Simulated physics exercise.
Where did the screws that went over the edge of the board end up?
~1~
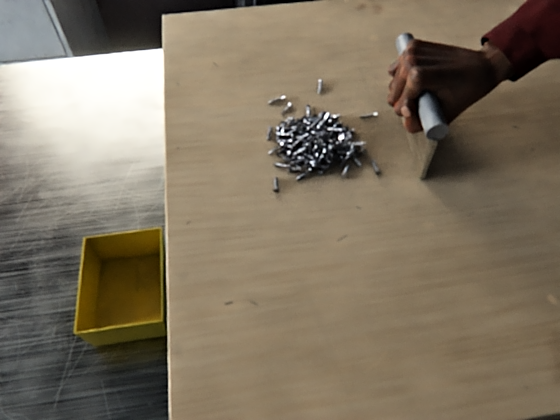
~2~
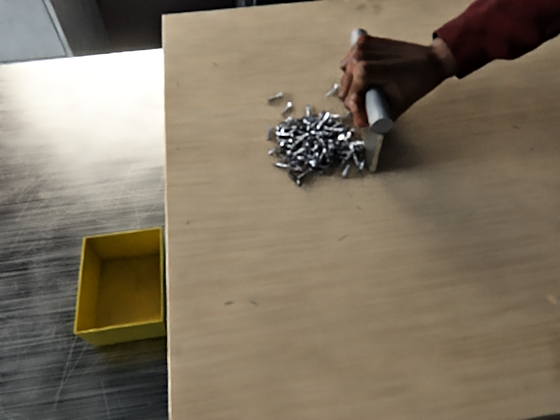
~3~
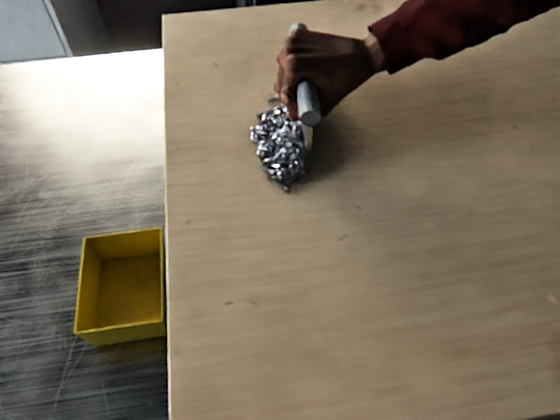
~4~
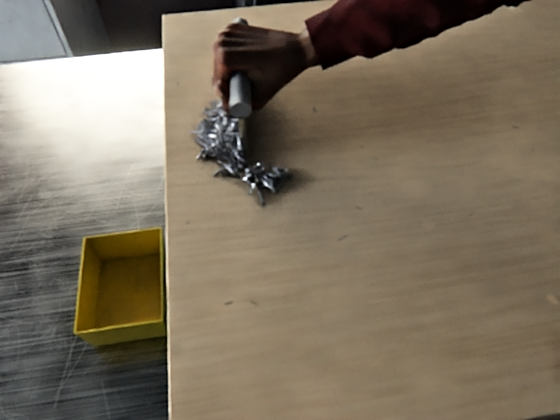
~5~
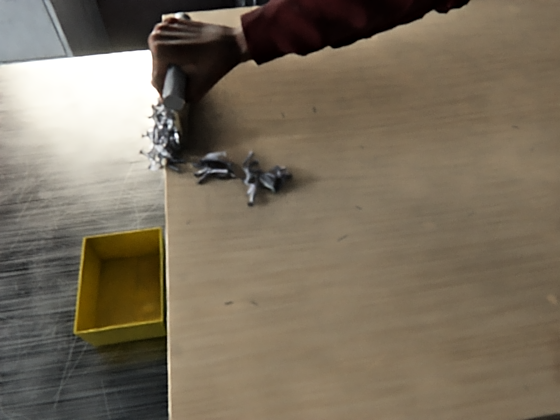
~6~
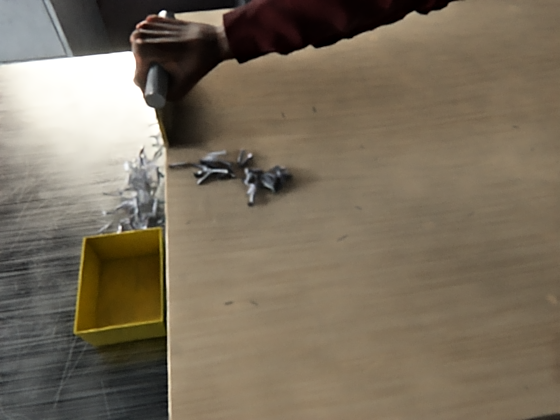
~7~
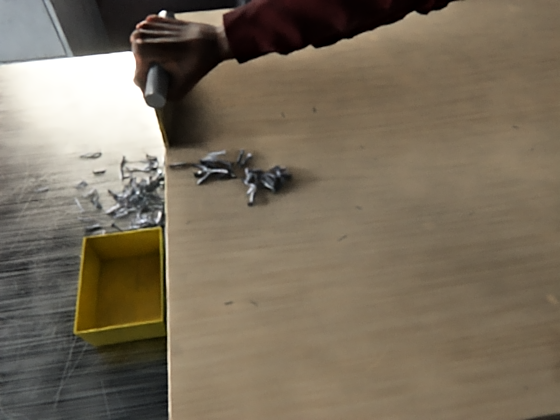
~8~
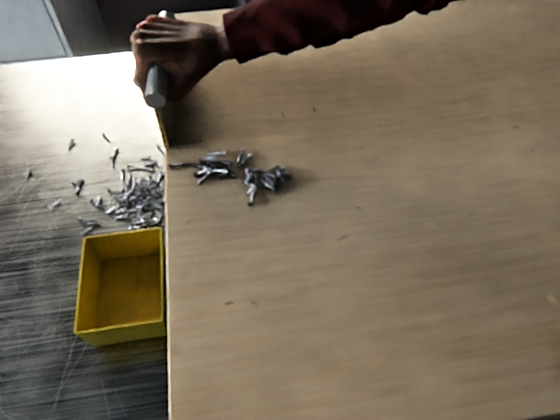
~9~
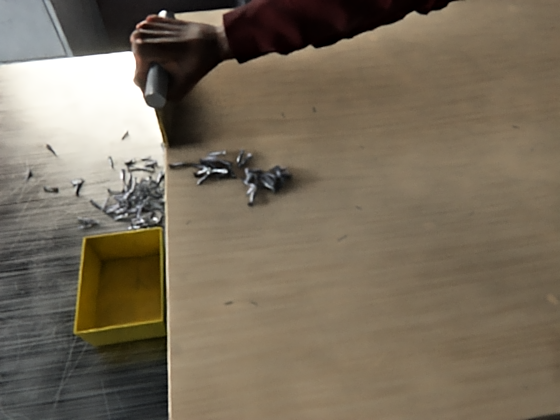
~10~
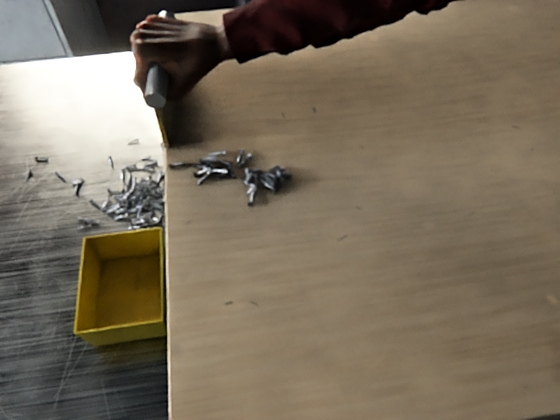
They landed on the surface below, just beyond the yellow tin, and the tin itself stayed empty.
